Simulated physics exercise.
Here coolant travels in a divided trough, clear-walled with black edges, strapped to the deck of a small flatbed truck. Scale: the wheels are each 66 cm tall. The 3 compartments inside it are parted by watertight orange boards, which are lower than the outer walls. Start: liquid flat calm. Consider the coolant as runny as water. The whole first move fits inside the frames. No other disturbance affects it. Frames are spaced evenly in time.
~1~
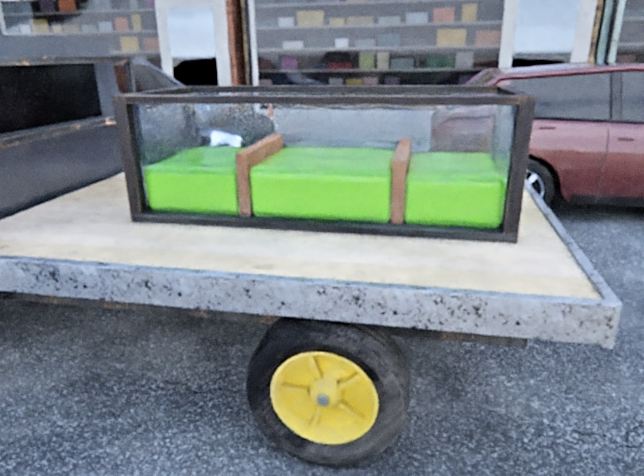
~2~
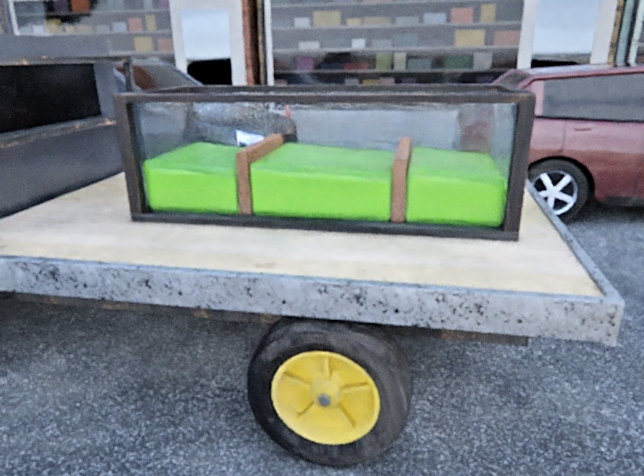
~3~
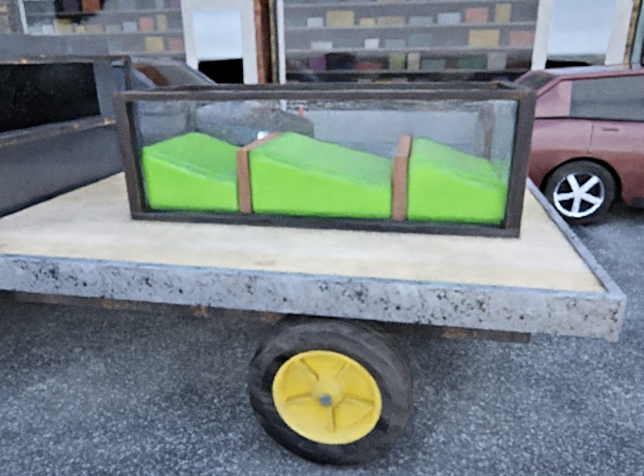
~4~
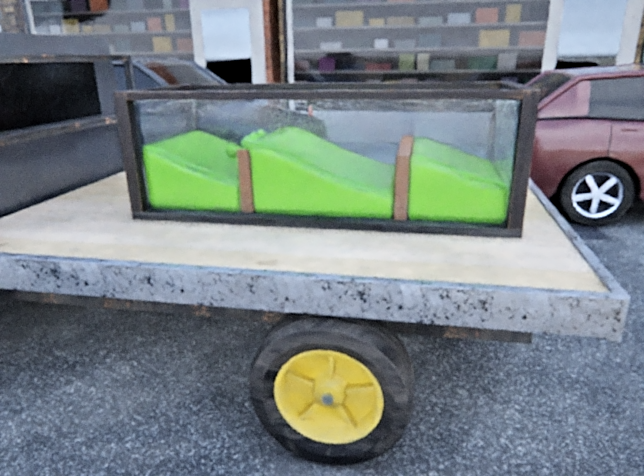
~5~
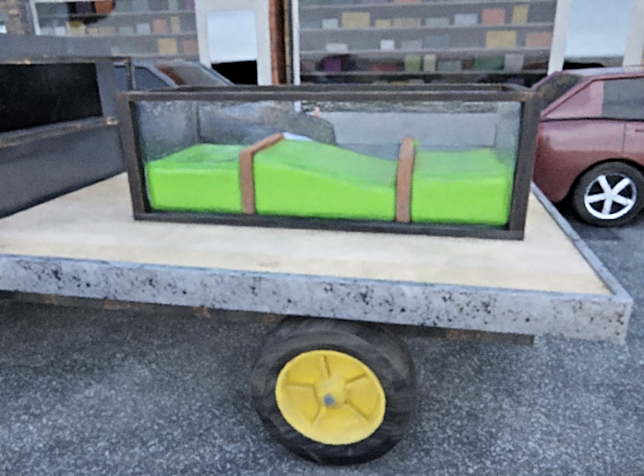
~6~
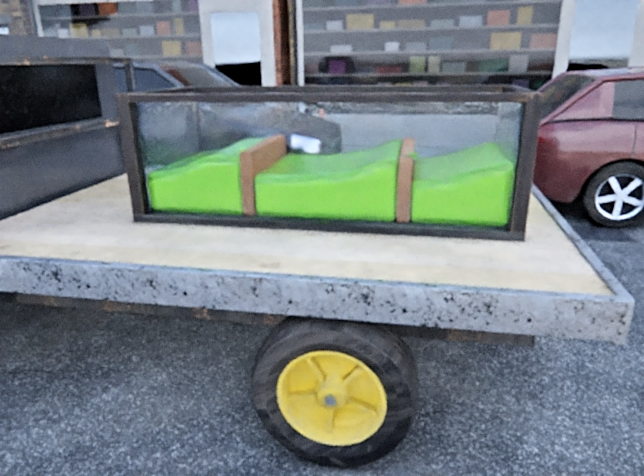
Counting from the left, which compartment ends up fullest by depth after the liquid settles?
First.
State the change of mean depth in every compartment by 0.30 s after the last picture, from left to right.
In cm: 1 up, 1 down, 0.
Then, 0.30 s later than the final frame, the compartments hold 25, 22, 23 cm, left to right.
Then, 0.80 s later than the final frame, the compartments hold 25, 22, 23 cm, left to right.
Then, 1.20 s later than the final frame, the compartments hold 25, 22, 23 cm, left to right.
Then, 2.98 s later than the final frame, the compartments hold 25, 22, 23 cm, left to right.
